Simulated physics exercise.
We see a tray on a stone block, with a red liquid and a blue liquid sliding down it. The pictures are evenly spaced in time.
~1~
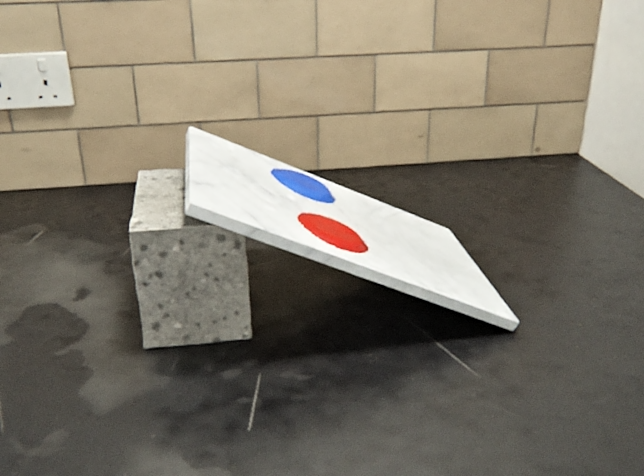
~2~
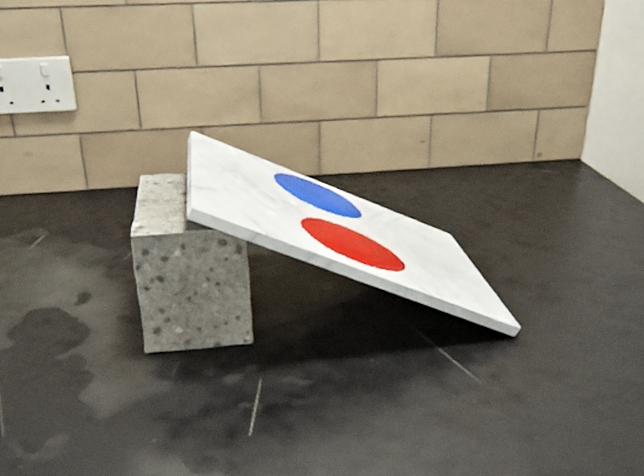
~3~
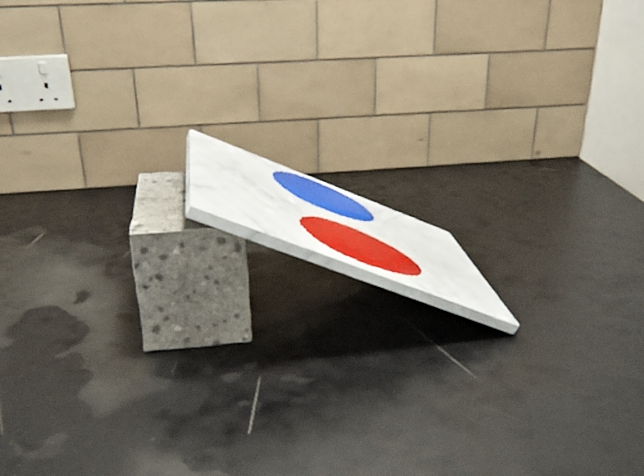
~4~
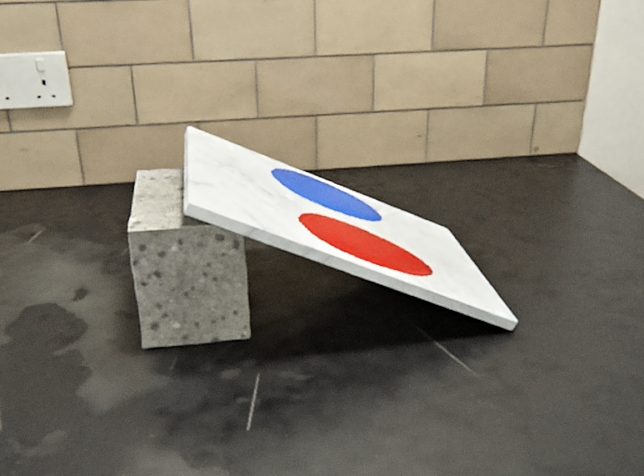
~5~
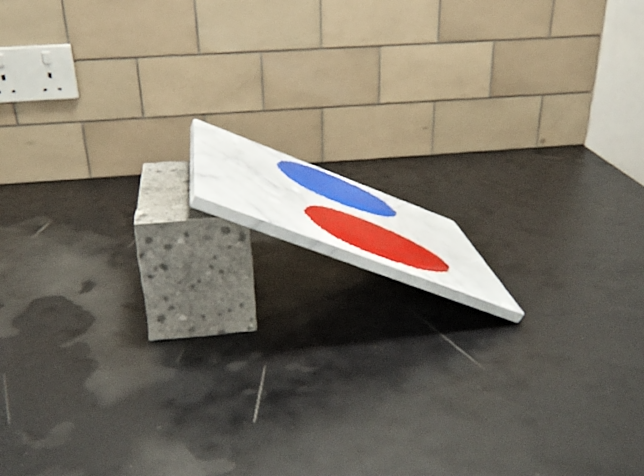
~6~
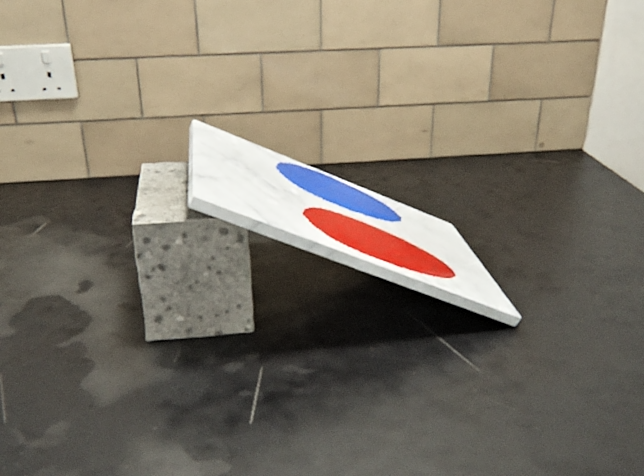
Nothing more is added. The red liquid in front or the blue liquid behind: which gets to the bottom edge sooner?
The nearer one gets there first.
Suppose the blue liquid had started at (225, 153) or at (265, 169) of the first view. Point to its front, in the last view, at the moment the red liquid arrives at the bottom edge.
At about (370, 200), and at (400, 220).
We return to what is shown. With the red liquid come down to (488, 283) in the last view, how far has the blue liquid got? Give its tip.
Around (426, 226).
Shortly, the red liquid is close to the edge; the blue liquid is three quarters of the way down.
At the finish, the red liquid is at the low edge; the blue liquid is close to the edge.
